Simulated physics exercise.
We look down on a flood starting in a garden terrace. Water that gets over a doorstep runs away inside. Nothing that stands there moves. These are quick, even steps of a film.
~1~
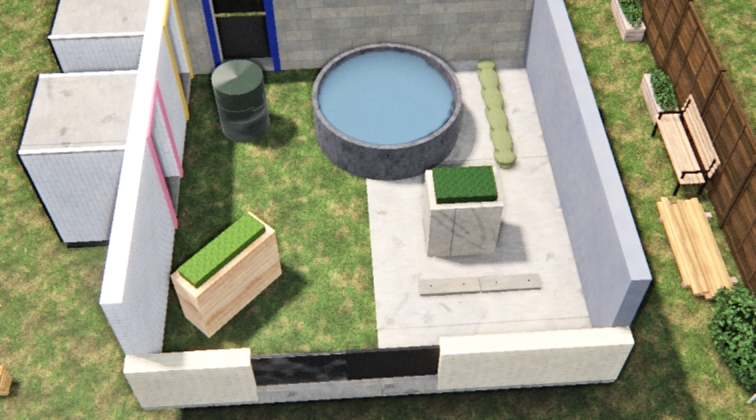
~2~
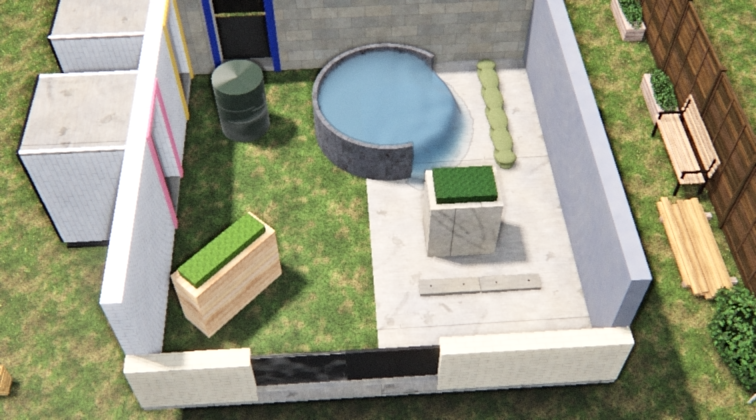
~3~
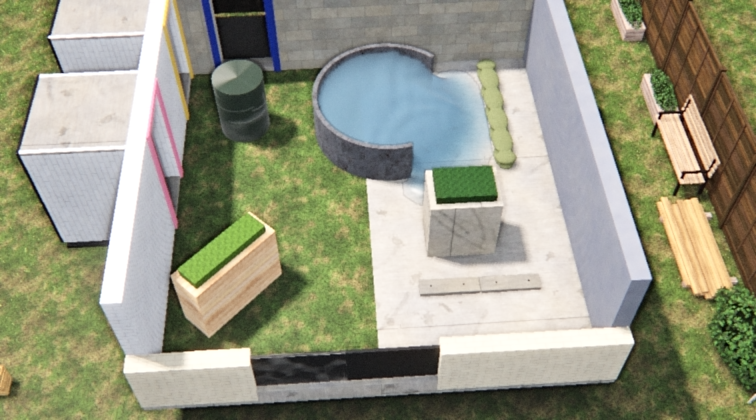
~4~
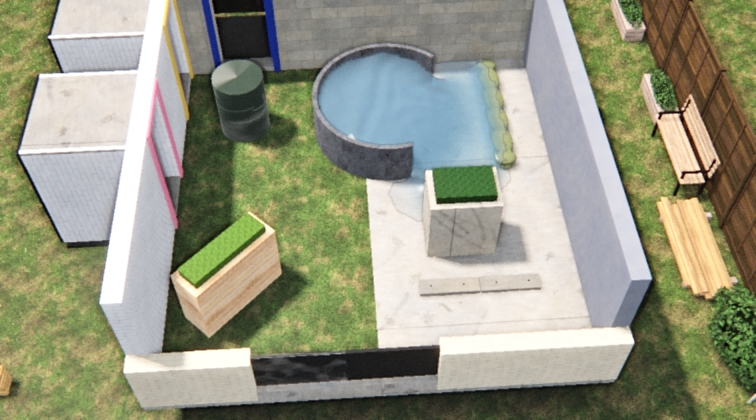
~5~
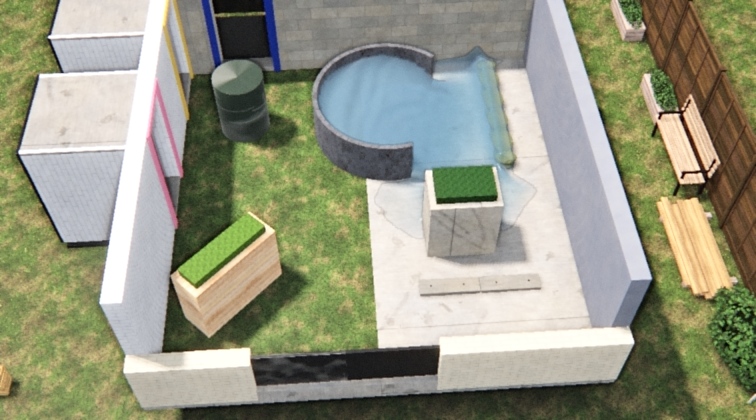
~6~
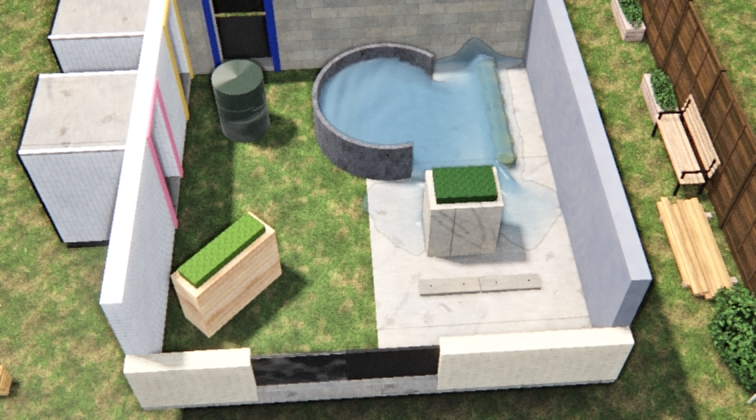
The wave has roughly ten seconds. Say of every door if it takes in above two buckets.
One by one: The yellow door admits no more than that; the pink door lets in a lot; the blue door admits no more than that.
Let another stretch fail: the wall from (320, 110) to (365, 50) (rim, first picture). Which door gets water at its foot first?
It is the blue door.
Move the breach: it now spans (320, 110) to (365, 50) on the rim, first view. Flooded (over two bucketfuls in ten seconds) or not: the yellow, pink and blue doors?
My reading: Yellow lets more in, pink goes over, blue floods.
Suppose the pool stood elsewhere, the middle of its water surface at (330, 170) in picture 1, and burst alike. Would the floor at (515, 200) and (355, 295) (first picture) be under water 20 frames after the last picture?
One after the other: Wet, wet.
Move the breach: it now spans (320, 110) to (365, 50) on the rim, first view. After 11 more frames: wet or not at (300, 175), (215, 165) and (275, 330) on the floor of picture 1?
As listed: Awash, wet, dry.
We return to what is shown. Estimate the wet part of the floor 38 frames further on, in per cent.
I make it 95 per cent.
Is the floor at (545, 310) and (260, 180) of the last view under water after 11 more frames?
One after the other: Flooded, no water.
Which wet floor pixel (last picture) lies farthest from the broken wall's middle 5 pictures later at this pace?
I would point to (587, 342).
A moment on, water covers 30 % of the floor; the yellow door not reached, the pink door not reached, the blue door not reached.
Next, water covers 40 % of the floor; the yellow door not reached, the pink door not reached, the blue door not reached.
Then, water covers 65 % of the floor; the yellow door not reached, the pink door not reached, the blue door wet at the sill, nothing in.
Later, water covers 95 % of the floor; the yellow door wet at the sill, nothing in, the pink door wet at the sill, nothing in, the blue door wet at the sill, nothing in.
In the end, water covers 95 % of the floor; the yellow door wet at the sill, nothing in, the pink door over two buckets in, the blue door wet at the sill, nothing in.
